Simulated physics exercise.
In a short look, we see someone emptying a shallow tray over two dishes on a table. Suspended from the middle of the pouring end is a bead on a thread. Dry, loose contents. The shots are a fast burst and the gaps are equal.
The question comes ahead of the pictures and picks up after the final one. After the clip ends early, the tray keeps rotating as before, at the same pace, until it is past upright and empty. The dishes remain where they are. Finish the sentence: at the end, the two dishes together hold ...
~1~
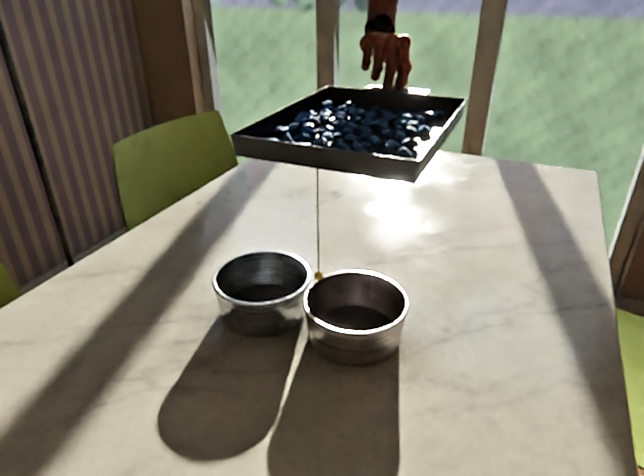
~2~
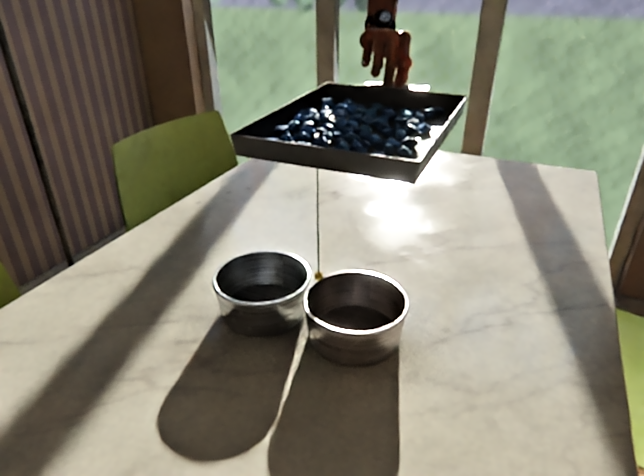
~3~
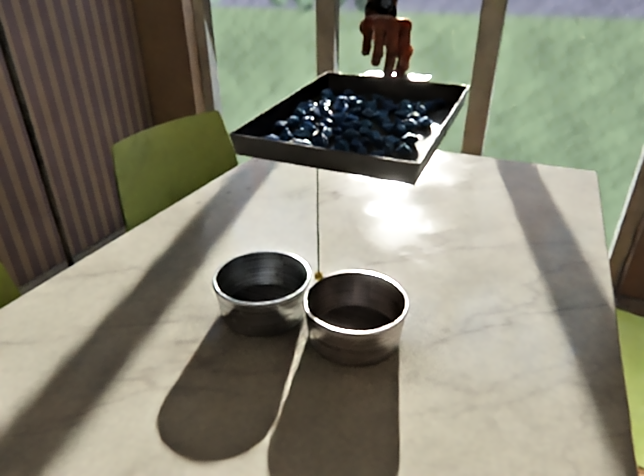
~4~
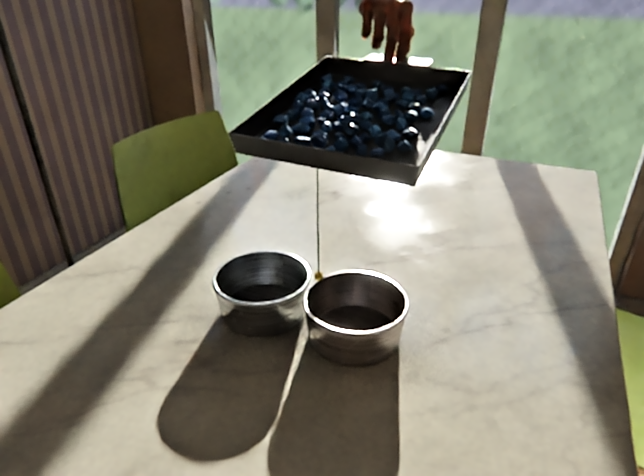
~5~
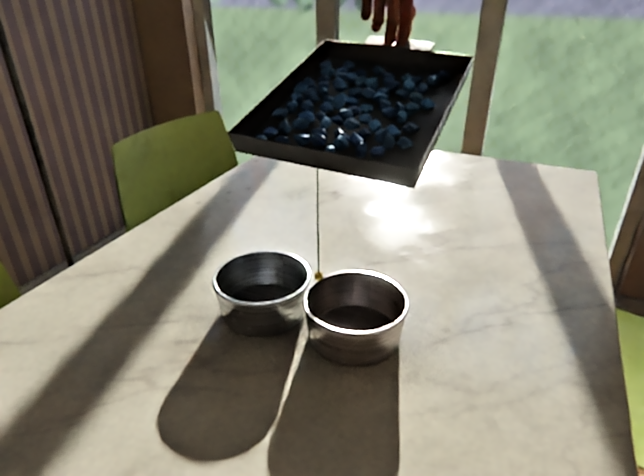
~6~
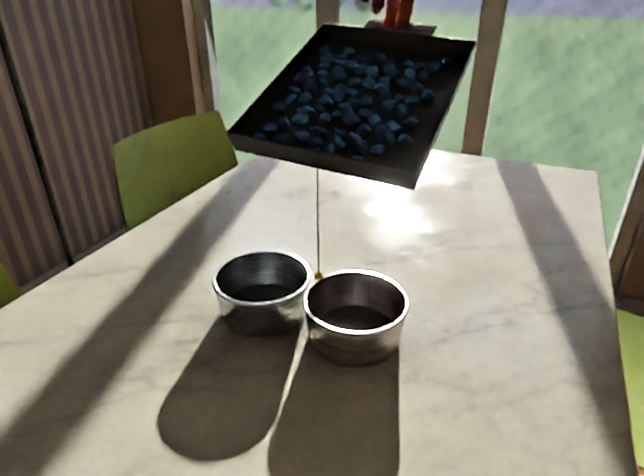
... less than half of the load.
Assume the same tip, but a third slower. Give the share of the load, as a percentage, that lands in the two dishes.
I'd expect close to 30 per cent.
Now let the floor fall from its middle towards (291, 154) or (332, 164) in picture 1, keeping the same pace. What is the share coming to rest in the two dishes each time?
About 70 and 20 percent.
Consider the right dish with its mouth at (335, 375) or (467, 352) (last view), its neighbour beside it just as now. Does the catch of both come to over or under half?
For the two places in order: A minority share, a majority share.
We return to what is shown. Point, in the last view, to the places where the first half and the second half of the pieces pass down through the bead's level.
(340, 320), then (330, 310).
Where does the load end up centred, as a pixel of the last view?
Close to (324, 382) in the last view.
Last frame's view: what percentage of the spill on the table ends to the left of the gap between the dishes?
I'd guess close to 60 %.
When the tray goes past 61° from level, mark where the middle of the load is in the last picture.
Look about (334, 129) in the last picture.
Just after the last frame, tray tipped steeply; every one on the tray.
A moment on, tray tipped right over; roughly half on the tray; about a tenth in the right dish; roughly a quarter outside both; roughly a quarter in the air.
Further on, tray tipped past a quarter turn; roughly a third in the right dish; roughly two thirds outside both.
When it is over, tray tipped past a quarter turn; roughly a third in the right dish; not one in the left dish; roughly two thirds outside both.
